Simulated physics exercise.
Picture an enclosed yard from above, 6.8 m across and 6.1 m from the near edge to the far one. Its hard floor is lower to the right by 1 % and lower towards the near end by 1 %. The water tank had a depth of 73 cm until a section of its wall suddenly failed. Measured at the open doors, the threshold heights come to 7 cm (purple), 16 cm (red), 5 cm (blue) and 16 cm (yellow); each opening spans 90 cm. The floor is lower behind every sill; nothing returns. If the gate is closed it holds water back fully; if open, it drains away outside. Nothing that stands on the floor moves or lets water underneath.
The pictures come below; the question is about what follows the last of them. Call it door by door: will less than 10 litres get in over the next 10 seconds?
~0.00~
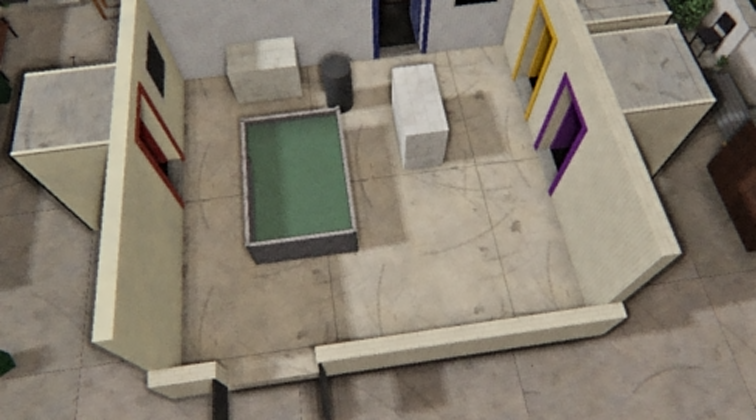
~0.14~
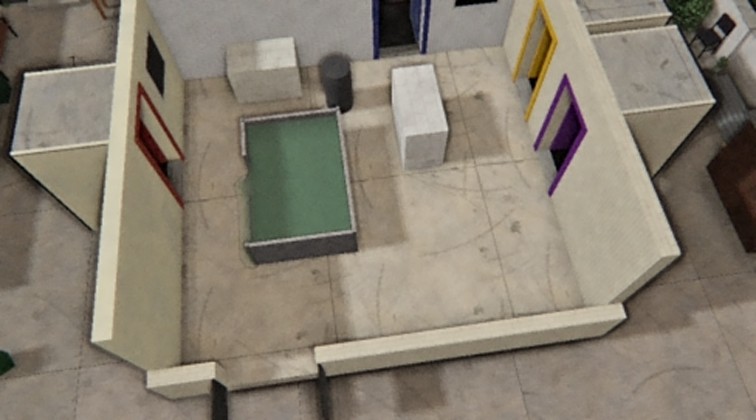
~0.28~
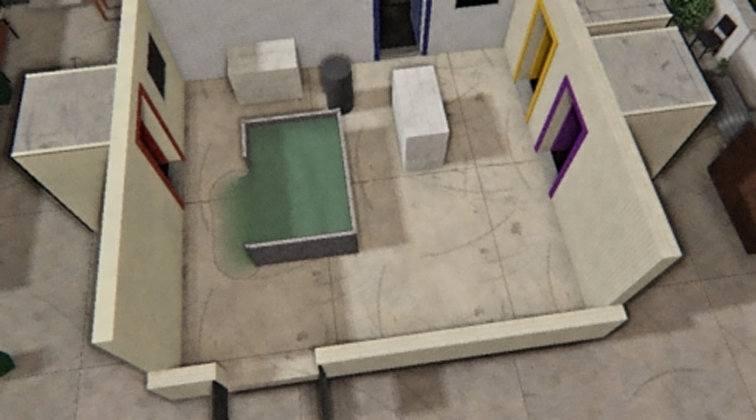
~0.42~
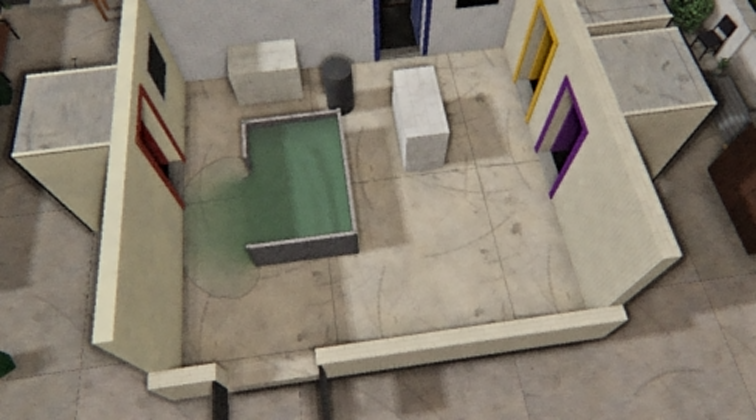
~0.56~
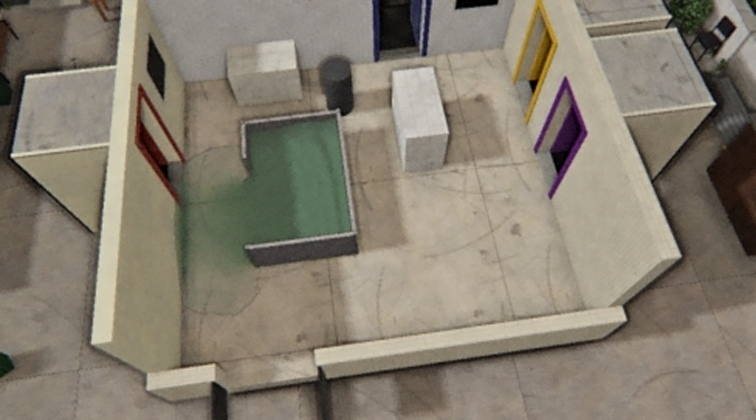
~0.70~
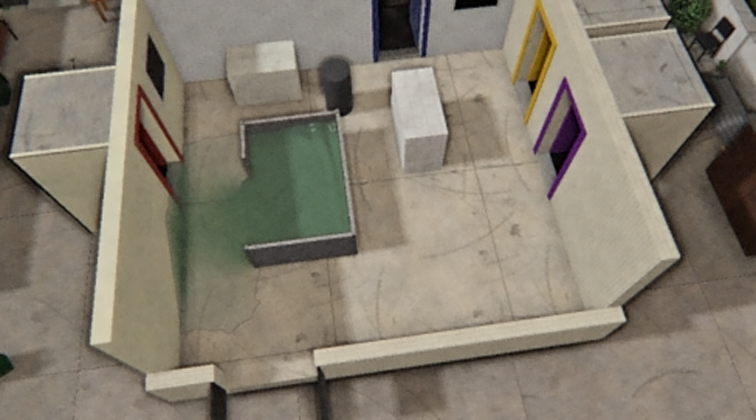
Purple door - yes, less; red door - no, 10 litres or more; blue door - yes, less; yellow door - yes, less.
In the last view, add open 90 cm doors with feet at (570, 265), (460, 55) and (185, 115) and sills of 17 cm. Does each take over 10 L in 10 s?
First doorway falls short, second falls short, third gets there.
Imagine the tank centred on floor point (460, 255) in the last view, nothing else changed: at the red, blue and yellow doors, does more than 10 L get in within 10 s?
Red: Within limit; blue: Within limit; yellow: Within limit.
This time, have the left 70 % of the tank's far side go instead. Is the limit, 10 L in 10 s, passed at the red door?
So for red: No.
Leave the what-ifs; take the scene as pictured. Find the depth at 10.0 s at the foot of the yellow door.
Depth: Approx. 9.0 cm.
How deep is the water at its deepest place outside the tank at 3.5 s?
Around 28 centimetres deep.
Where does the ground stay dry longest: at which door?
It's the yellow door that comes last.
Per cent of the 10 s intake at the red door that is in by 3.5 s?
Fraction in by then: Around 100 per cent.
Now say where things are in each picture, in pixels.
The first frame shows still water, 73 cm deep, in the water tank at (296, 175).
In the second frame, water pours out at (254, 213) and has run 0.9 m, to a hidden place; typically 6 cm deep outside, 73 cm at the water tank's back.
In the third frame, the front is at (220, 183), 1.1 m from the gap at (255, 214); 1.2 m2 of floor is under water; 73 cm left at the back of the water tank.
In the fourth frame, water pours out at (256, 215) and has run 1.5 m, to (198, 178); typically 10 cm deep outside, 69 cm at the water tank's back.
In the fifth frame, water pours out at (255, 216) and has run 1.9 m, to (182, 301); typically 10 cm deep outside, 63 cm at the water tank's back.
In the sixth frame, the front is at (184, 149), 2.2 m from the gap at (254, 216); 4.2 m2 of floor is under water; 63 cm left at the back of the water tank.
After 1.4 s water covers 15 % of the floor and is deepest (53 cm) near (192, 245); purple door not reached, red door 33 cm at the sill, 50 L in, blue door not reached, yellow door not reached.
After 2.2 s water covers 25 % of the floor and is deepest (52 cm) near (180, 380); purple door not reached, red door 25 cm at the sill, 106 L in, blue door not reached, yellow door not reached.
After 3.5 s water covers 45 % of the floor and is deepest (28 cm) near (180, 369); purple door not reached, red door 18 cm at the sill, 130 L in, blue door 1 cm at the sill, 0 L in, yellow door not reached.
After 6.0 s water covers 75 % of the floor and is deepest (19 cm) near (328, 114); purple door 4 cm at the sill, 0 L in, red door 9 cm at the sill, 133 L in, blue door 2 cm at the sill, 0 L in, yellow door not reached.
After 10.0 s water covers 90 % of the floor and is deepest (12 cm) near (571, 324); purple door 5 cm at the sill, 0 L in, red door 5 cm at the sill, 133 L in, blue door 3 cm at the sill, 0 L in, yellow door 9 cm at the sill, 0 L in.
